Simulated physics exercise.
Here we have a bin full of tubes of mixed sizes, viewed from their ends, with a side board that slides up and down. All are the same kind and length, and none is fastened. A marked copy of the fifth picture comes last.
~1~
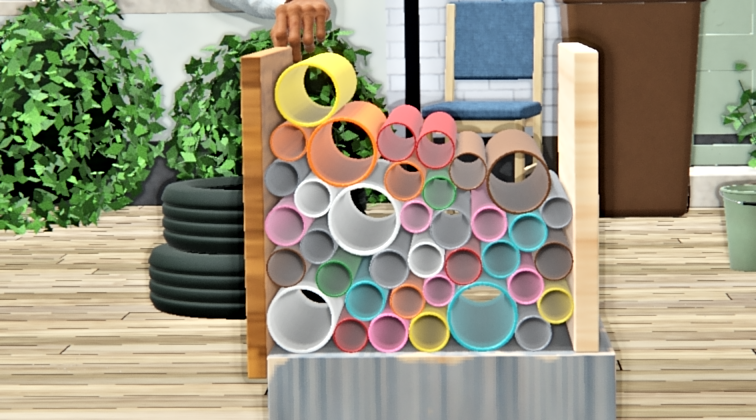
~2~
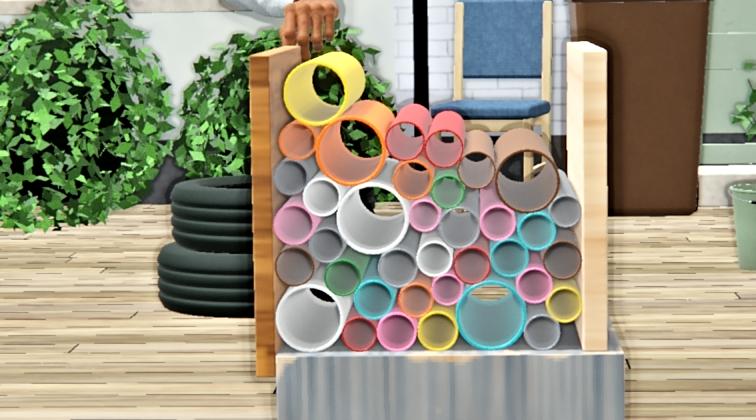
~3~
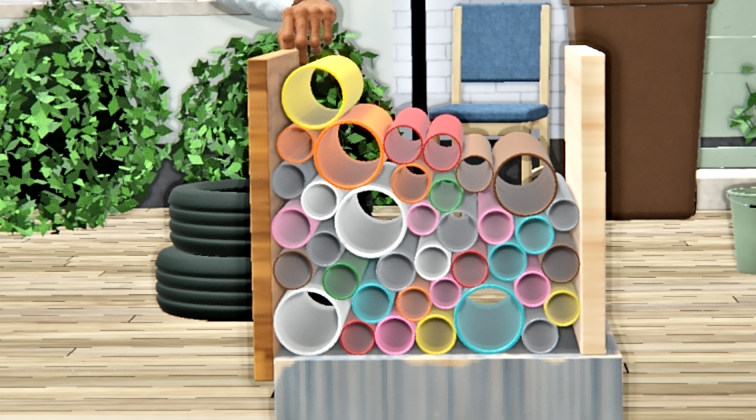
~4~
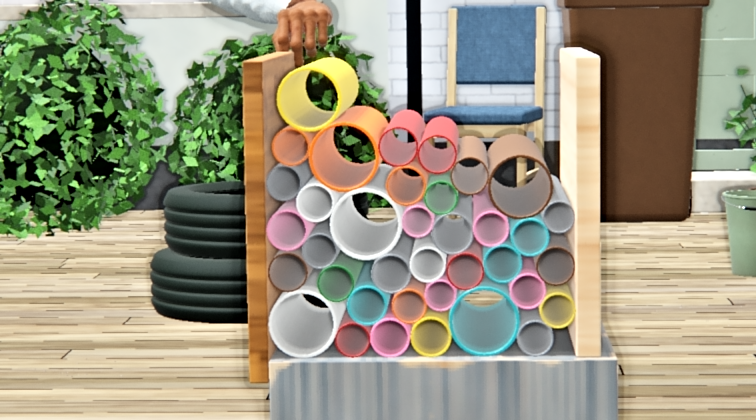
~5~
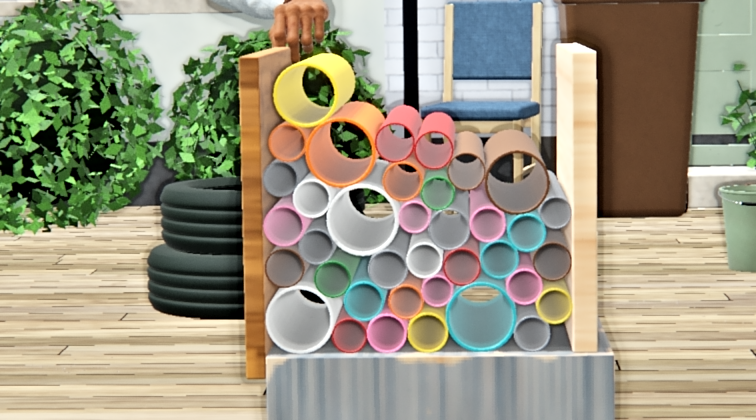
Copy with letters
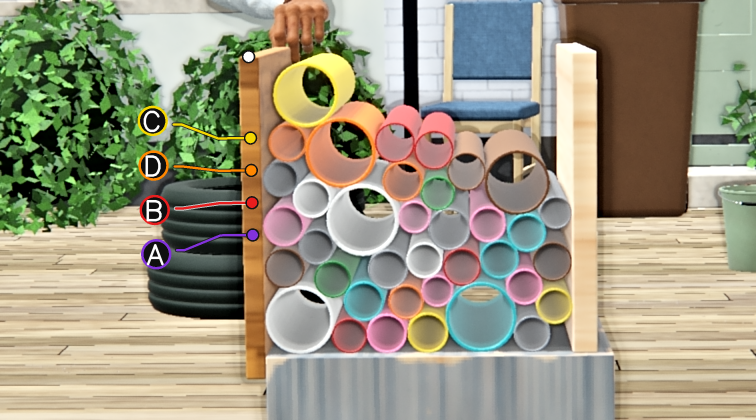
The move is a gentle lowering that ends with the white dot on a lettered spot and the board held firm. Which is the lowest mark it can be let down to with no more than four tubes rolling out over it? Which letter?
Lower it to A and no more.
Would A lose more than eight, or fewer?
At A, fewer than eight.
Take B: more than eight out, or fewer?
It loses fewer than eight.
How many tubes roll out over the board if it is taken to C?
At C the number is none.
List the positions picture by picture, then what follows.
In the first picture, a grey tube (534, 333); a pink tube (439, 291); a red tube (464, 267).
In the second picture, a red tube (472, 266); a white tube (322, 197).
In the third picture, a pink tube (496, 227); a brown tube (525, 184).
In the fourth picture, a yellow tube (309, 99); side board (276, 202).
In the fifth picture, a white tube (300, 319); a grey tube (532, 333); a pink tube (438, 291).
On the marked copy, A at (253, 235); B at (252, 202); C at (251, 138); D at (252, 170); the white dot at (249, 57).
Taking A. A third of the way, top of the board (261, 133).
Two thirds of the way, top of the board (263, 222).
When it is over, top of the board (264, 234), three out over the board.
As for the rest, B two out over the board; C none out over the board; D none out over the board.
